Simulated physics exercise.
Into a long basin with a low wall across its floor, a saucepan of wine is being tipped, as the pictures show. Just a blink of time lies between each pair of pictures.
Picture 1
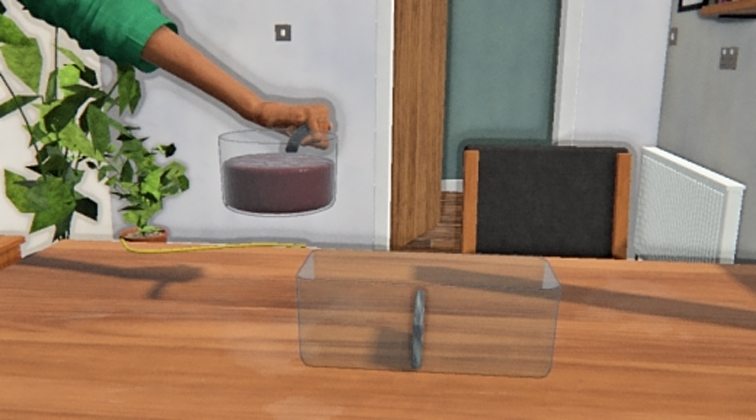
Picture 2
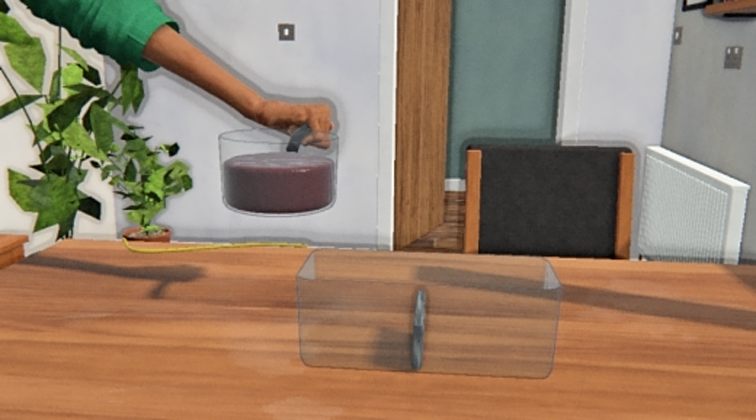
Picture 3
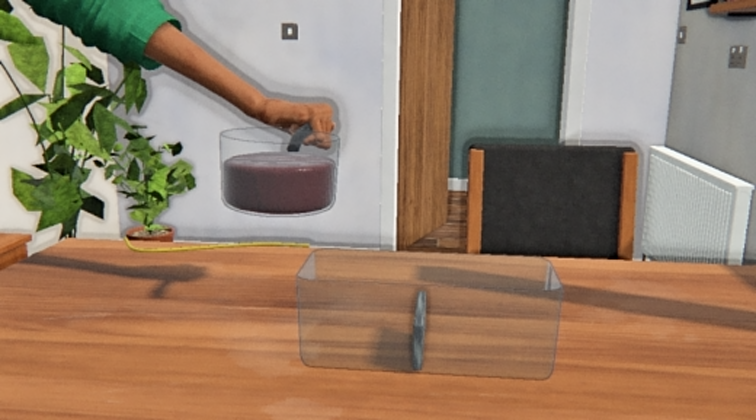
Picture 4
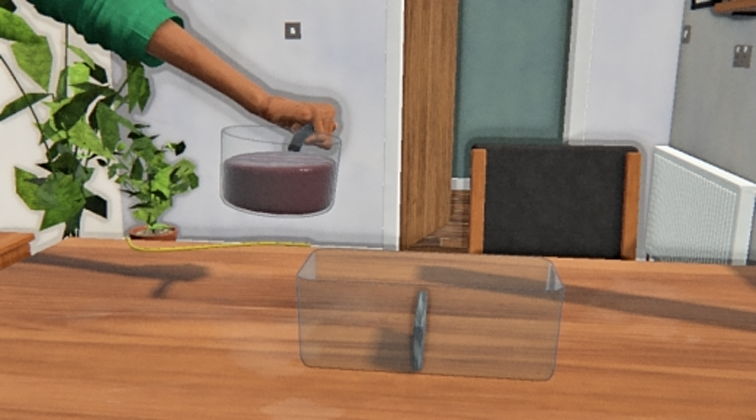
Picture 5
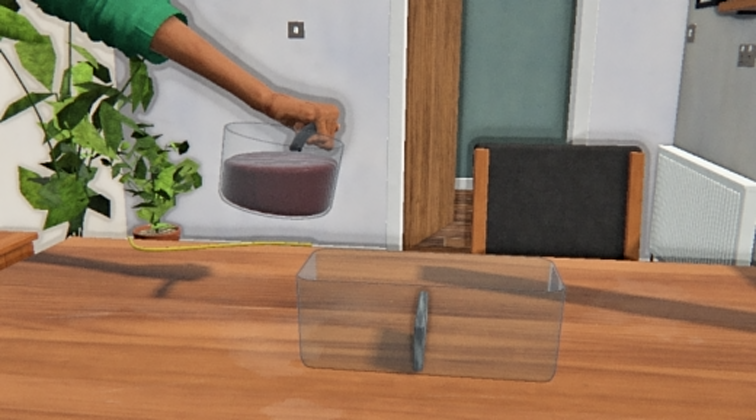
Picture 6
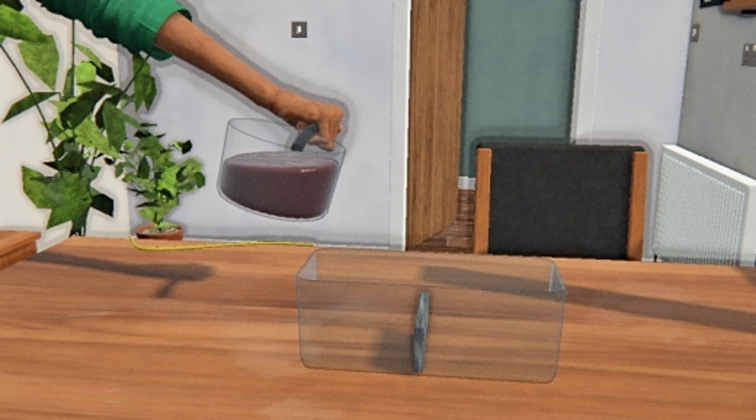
A saucepan of wine, held by a hand, tilts slightly rightward above a wooden table.
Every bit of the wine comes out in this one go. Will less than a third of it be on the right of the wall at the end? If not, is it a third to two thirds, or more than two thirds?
Never reaches a third.
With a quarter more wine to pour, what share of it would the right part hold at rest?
It works out near 10 percent.
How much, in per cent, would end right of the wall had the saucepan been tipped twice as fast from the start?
I'd put it at some 5 percent.
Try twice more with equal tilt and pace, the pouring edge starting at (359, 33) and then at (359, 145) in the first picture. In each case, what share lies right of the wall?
Roughly 60 % the first time and roughly 20 % the second.
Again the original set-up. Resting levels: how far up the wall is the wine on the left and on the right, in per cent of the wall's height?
On the left it is 80 per cent, on the right 0.
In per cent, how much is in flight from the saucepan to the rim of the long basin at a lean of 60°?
Estimate: 20 per cent, roughly.
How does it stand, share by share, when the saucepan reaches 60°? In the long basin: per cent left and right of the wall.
Left part: Around 5 %. Right part: Around 0 %.
A moment on, the saucepan is tipped part way and 77 per cent is still to pour, 5 is left of the wall and 0 right of it.
Next, the saucepan is tipped on its side and 26 per cent is still to pour, 62 is left of the wall and 0 right of it.
Then the saucepan is tipped on its side and 5 per cent is still to pour, 91 is left of the wall and 1 right of it.
Later the saucepan is tipped on its side and 1 per cent is still to pour, 97 is left of the wall and 1 right of it.
At rest 98 per cent lies left of the wall, 1 right of it and 1 outside.
